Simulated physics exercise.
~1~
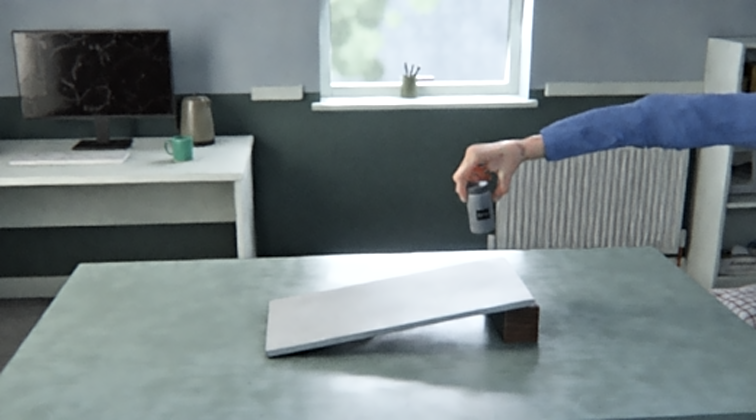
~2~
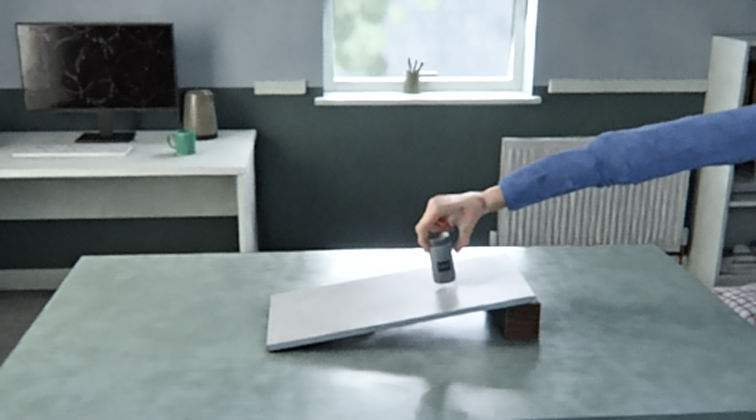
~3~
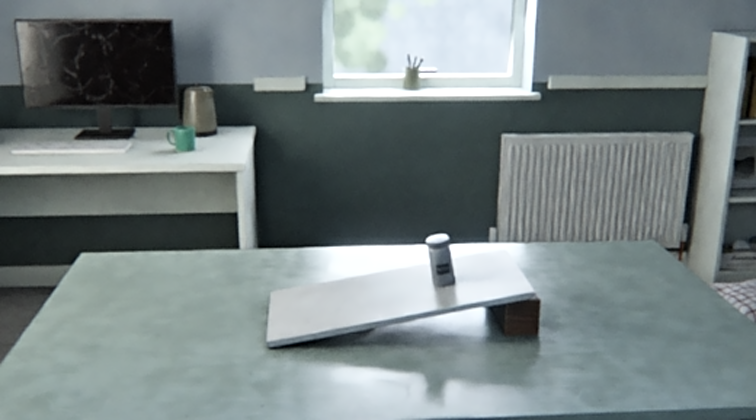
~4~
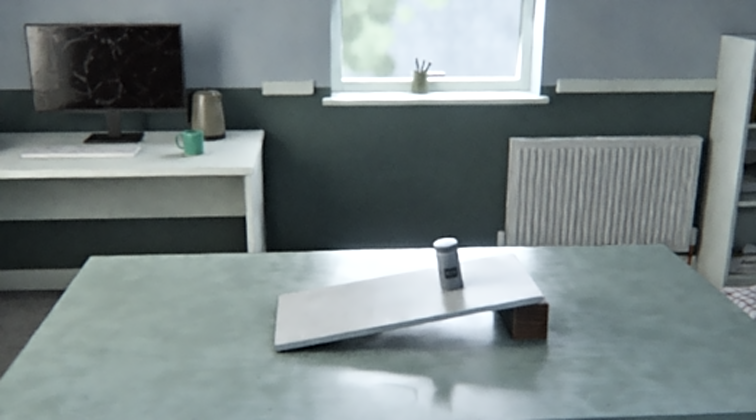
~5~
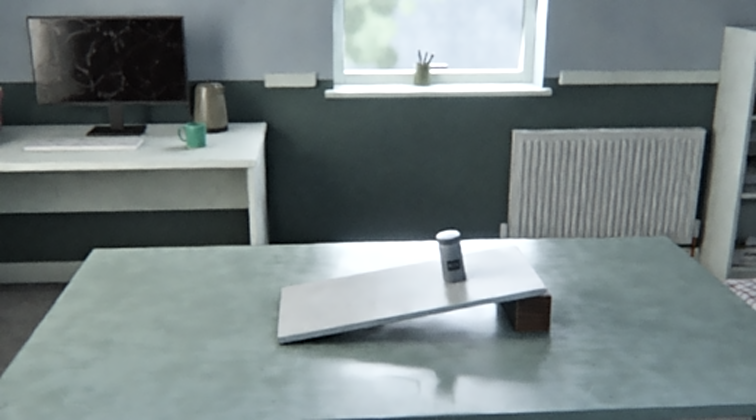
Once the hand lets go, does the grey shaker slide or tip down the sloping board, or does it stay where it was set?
The grey shaker stays at rest on the sloping board where the hand set it down.
